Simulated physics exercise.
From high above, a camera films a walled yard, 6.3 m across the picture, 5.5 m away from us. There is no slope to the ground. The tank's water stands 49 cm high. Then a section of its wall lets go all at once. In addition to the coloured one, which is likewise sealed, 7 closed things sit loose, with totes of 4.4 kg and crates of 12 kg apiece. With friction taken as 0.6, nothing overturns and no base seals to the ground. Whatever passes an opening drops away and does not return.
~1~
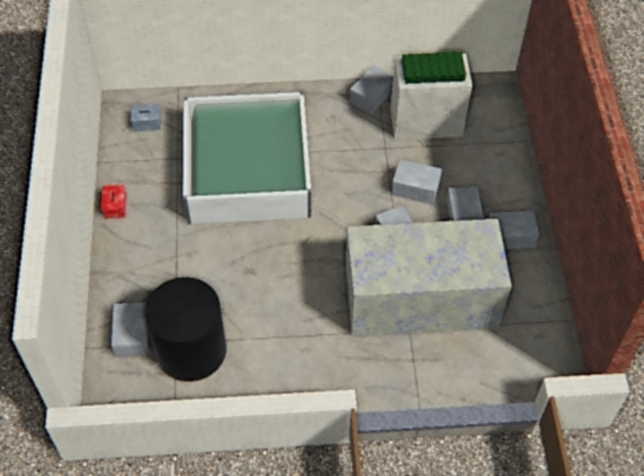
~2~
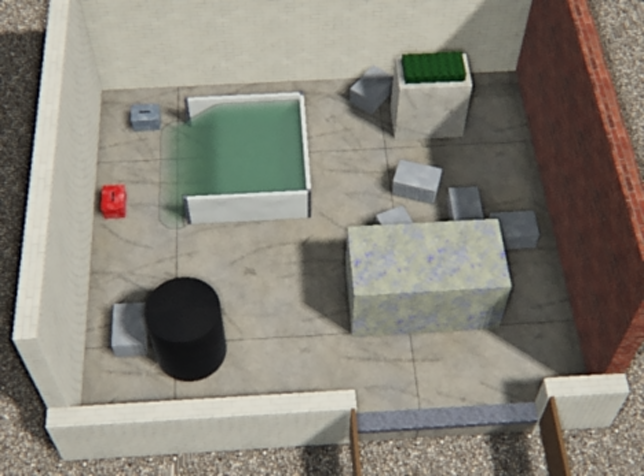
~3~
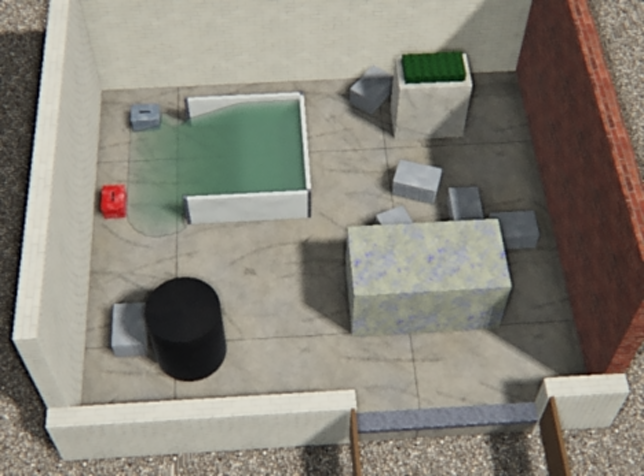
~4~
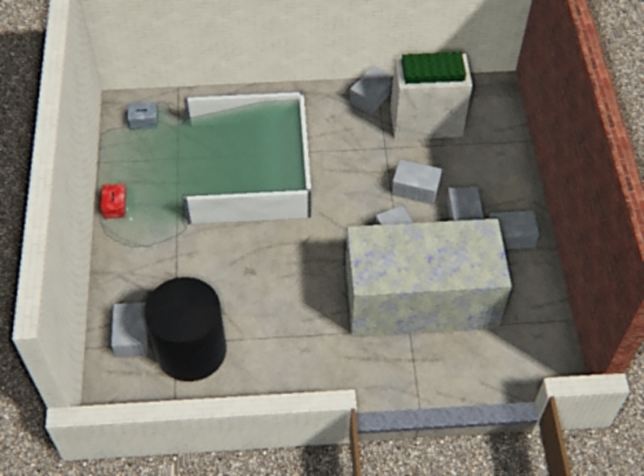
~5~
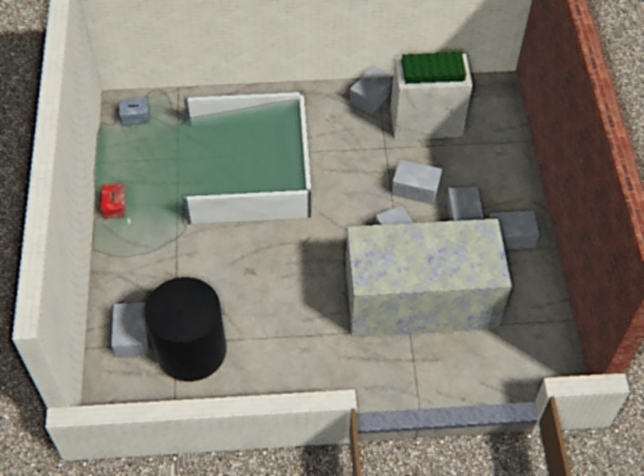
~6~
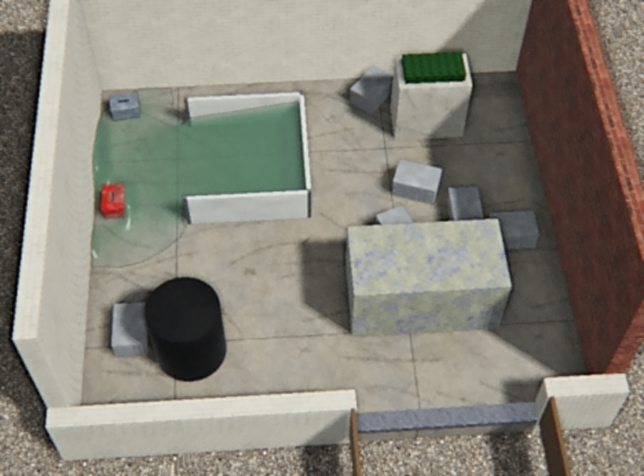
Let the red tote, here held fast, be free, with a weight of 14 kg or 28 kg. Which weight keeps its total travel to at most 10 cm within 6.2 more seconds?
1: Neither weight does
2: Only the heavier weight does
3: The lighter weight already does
Neither weight does.
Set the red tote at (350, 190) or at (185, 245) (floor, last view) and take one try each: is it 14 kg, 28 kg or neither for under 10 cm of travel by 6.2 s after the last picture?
First spot: Light mass works; second spot: Light mass works.
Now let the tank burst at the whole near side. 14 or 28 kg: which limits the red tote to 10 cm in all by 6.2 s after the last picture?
Result: Greater mass required.
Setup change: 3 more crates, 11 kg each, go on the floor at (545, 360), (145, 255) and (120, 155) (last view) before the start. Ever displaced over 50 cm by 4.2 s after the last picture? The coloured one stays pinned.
First one stayed within, second went beyond, third went beyond.
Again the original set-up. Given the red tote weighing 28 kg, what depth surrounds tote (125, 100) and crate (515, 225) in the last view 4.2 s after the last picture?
I'd put it at 3 cm and 0 cm respectively.
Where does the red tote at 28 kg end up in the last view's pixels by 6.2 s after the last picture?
Near (106, 332).
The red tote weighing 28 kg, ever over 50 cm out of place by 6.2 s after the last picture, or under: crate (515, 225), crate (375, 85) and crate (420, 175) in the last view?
Below the mark, beyond the mark, below the mark.
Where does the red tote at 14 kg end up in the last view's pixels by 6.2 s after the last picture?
Somewhere around (98, 362).
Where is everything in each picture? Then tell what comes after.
The red tote at (113, 197) rests on the ground; water covers 2.6 m2; 0 of 8 have shifted, in the first frame.
The red tote at (113, 197), on the bottom; water covers 3.4 m2; 0 of 8 have shifted, in the second frame.
The red tote at (113, 197), on the bottom; water covers 4.3 m2; 0 of 8 have shifted, in the third frame.
The red tote at (113, 197) rests on the ground; water covers 5.2 m2; 1 of 8 have shifted, in the fourth frame.
The red tote at (113, 197), on the bottom; 5.8 m2 under water; 1 of 8 have shifted, in the fifth frame.
The red tote at (113, 197) rests on the ground; water covers 6.2 m2; 1 of 8 have shifted, in the sixth frame.
Then, 0.6 s after the last picture the red tote would be 57 cm from its start with 14 kg and 40 cm from its start with 28 kg; 22 cm of water round it then.
Then, 2.3 s after the last picture the red tote would be 253 cm from its start with 14 kg and 211 cm from its start with 28 kg; 8 cm of water round it then.
Then, 4.2 s after the last picture the red tote would be 243 cm from its start with 14 kg and 211 cm from its start with 28 kg; 11 cm of water round it then.
Then, 6.2 s after the last picture the red tote would be 253 cm from its start with 14 kg and 211 cm from its start with 28 kg; 8 cm of water round it then.
